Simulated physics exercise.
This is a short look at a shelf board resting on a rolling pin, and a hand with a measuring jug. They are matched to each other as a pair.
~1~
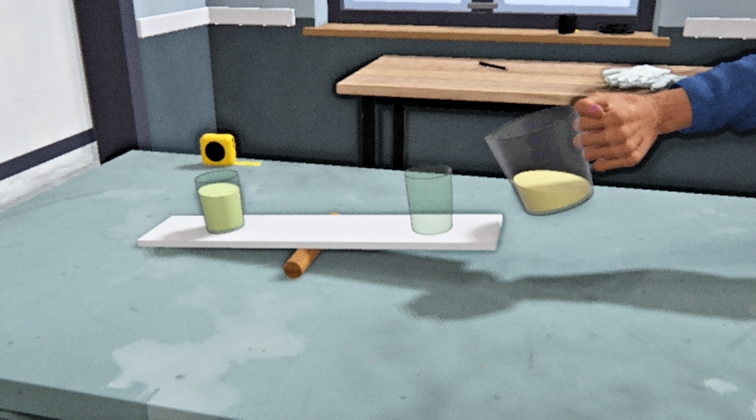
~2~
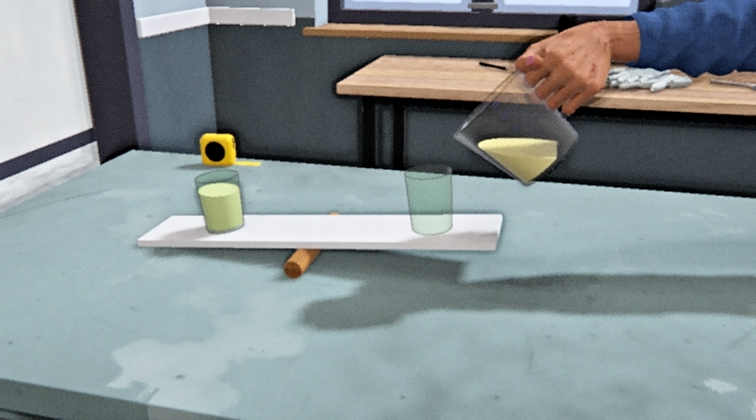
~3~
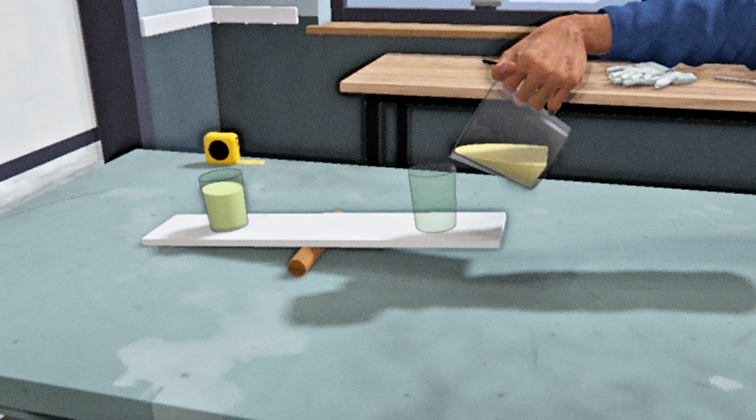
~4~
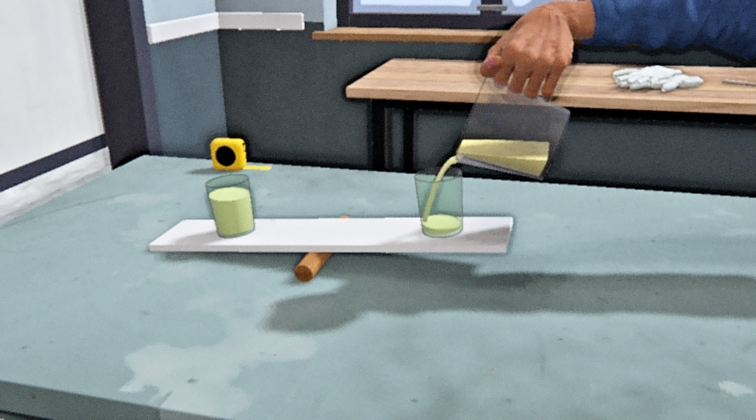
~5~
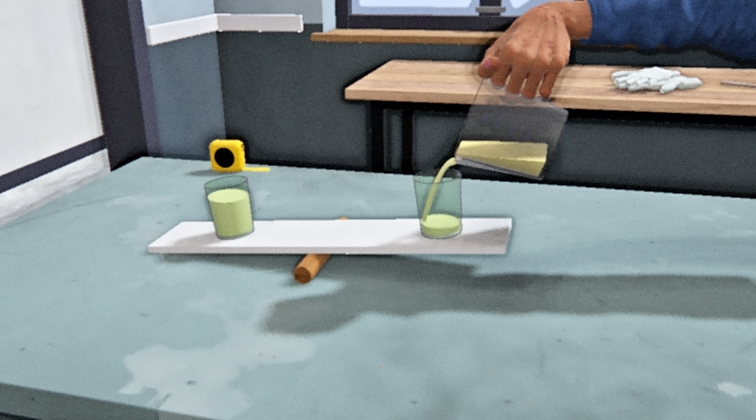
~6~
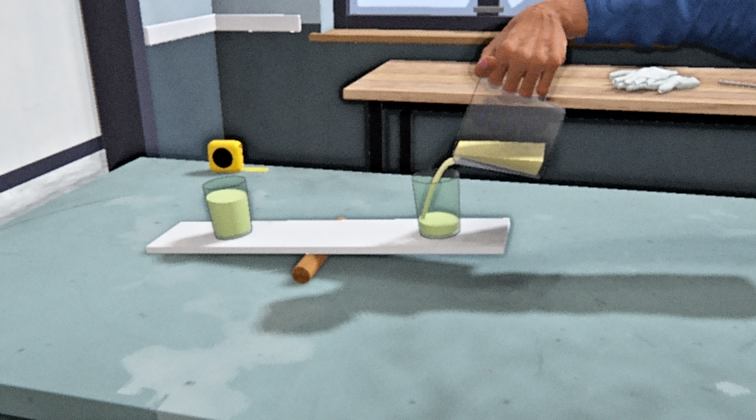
To begin with, a hand lifts a measuring jug of pale yellow liquid beside a white board resting on a rolling pin, with a partly filled tumbler on the left and an empty one on the right. The hand tilts the jug over the right tumbler, then pours a thin stream into it.
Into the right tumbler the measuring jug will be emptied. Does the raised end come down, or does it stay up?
The balance turns.
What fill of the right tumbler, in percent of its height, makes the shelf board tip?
Estimate: Around 40 per cent.
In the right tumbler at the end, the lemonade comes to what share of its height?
70 percent or so.
Next, the right tumbler is about half full; the shelf board has swung over, and that end is down.
After that, the right tumbler is about two thirds full; the shelf board has swung over, and that end is down.
Finally, the right tumbler is about three quarters full; the shelf board has swung over, and that end is down.
